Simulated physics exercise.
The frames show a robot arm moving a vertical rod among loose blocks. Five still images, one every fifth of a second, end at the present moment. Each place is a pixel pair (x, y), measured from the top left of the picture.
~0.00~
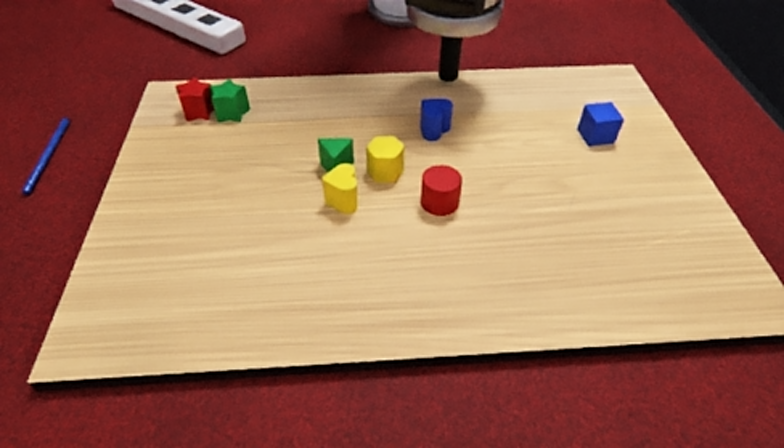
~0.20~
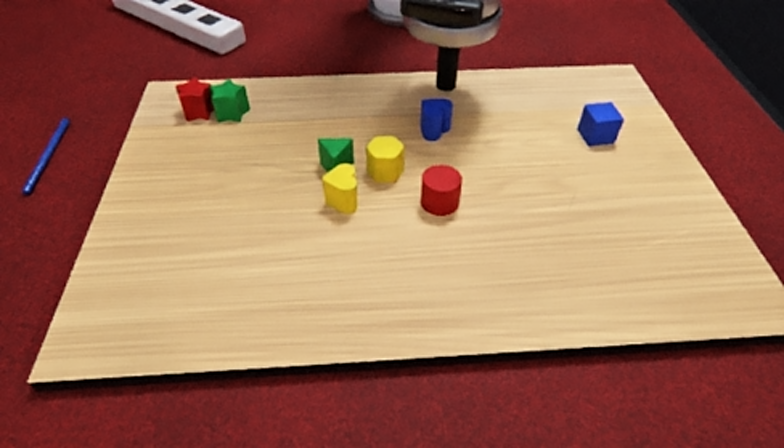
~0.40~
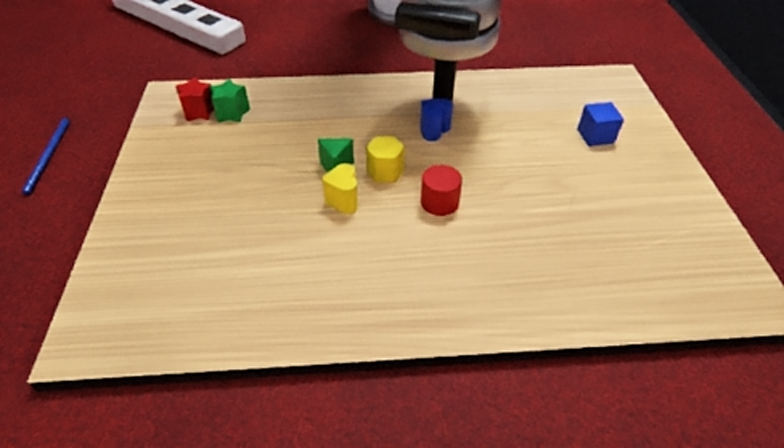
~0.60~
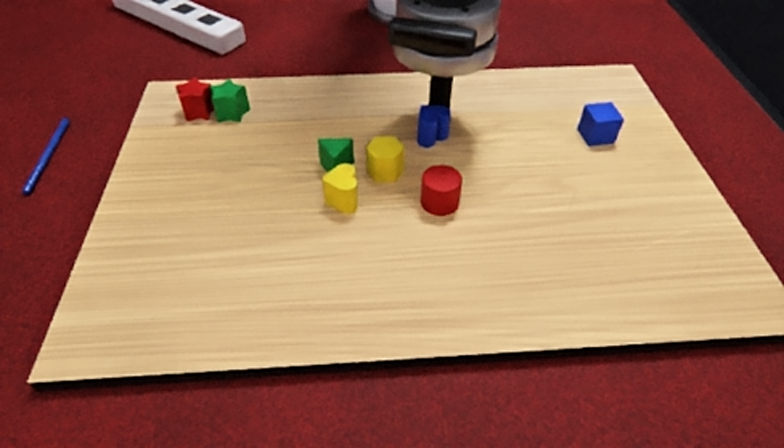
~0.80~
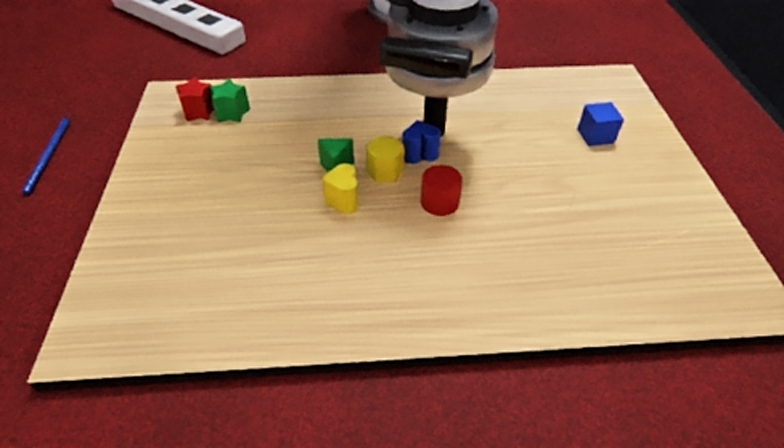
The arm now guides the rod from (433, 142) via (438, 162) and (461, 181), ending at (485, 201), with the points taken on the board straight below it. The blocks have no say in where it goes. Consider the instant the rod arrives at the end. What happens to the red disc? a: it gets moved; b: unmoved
Choice b: Unmoved.
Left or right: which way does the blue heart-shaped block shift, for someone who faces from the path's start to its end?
Slides right.
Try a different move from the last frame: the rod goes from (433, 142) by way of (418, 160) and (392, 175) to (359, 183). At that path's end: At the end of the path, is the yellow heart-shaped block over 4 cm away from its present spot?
No.
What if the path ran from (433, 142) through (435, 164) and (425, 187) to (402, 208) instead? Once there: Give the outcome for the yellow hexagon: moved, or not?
When the path is over, the yellow hexagon has left its spot.
What follows on the original path. One third of the way, rod at (439, 153); yellow hexagon at (380, 149); blue heart-shaped block at (416, 144), turned 40° clockwise.
Two thirds of the way, rod at (462, 172); yellow hexagon at (380, 149); blue heart-shaped block at (416, 144), turned 40° clockwise.
At the end, rod at (487, 191); yellow hexagon at (380, 149); blue heart-shaped block at (416, 144), turned 40° clockwise; red disc still.
